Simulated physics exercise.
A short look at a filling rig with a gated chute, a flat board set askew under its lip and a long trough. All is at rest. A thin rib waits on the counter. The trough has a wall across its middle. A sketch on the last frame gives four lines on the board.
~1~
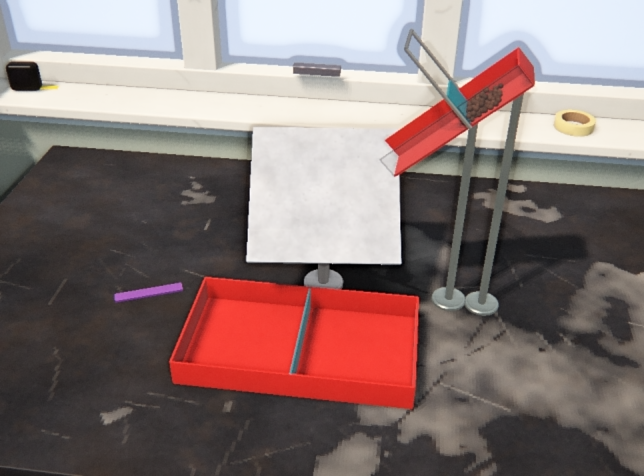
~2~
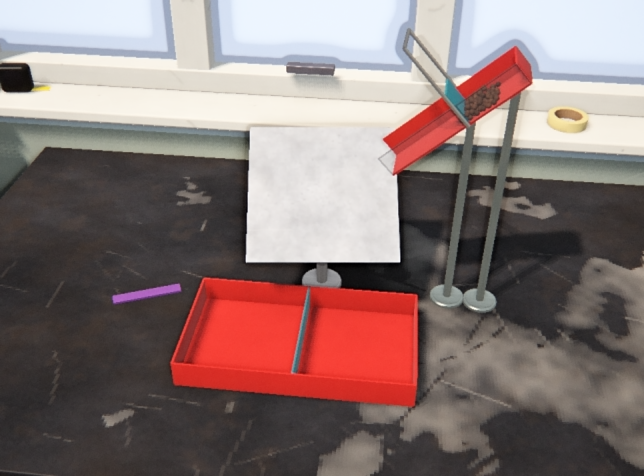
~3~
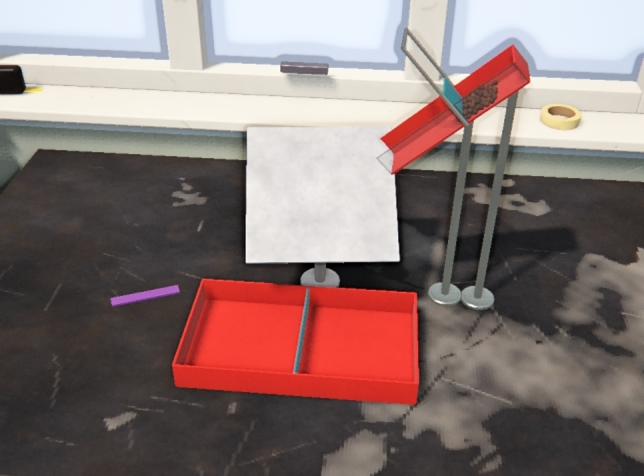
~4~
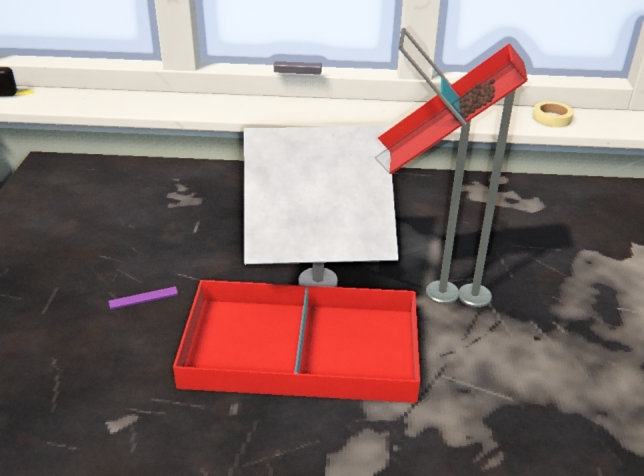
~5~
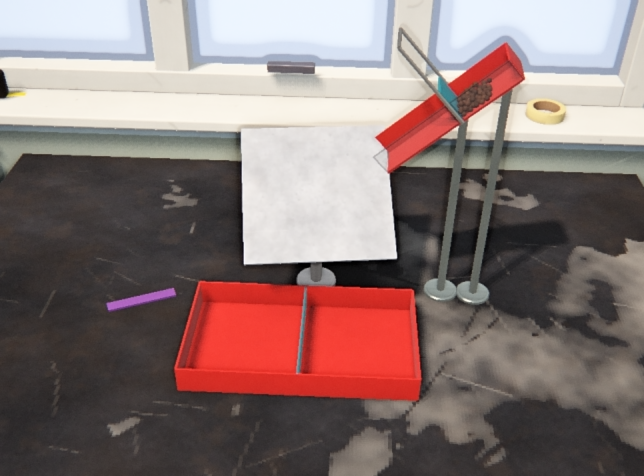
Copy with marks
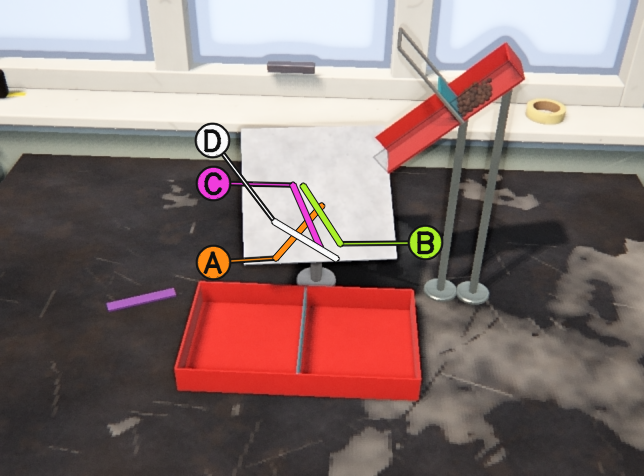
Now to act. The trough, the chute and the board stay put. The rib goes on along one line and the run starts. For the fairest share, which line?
It is A.
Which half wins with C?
More lands on the right.
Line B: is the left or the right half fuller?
Right.
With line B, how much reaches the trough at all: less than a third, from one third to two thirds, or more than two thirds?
It is more than two thirds.
On the marked copy, line A from (321, 205) to (275, 258); line B from (303, 186) to (340, 243); line C from (292, 185) to (320, 247); line D from (274, 221) to (336, 258).
With A, of what is caught, roughly half in the left half, roughly half in the right.
With B, of what is caught, about a tenth in the left half, almost all in the right.
With C, of what is caught, about a tenth in the left half, almost all in the right.
With D, of what is caught, just a few in the left half, almost all in the right.
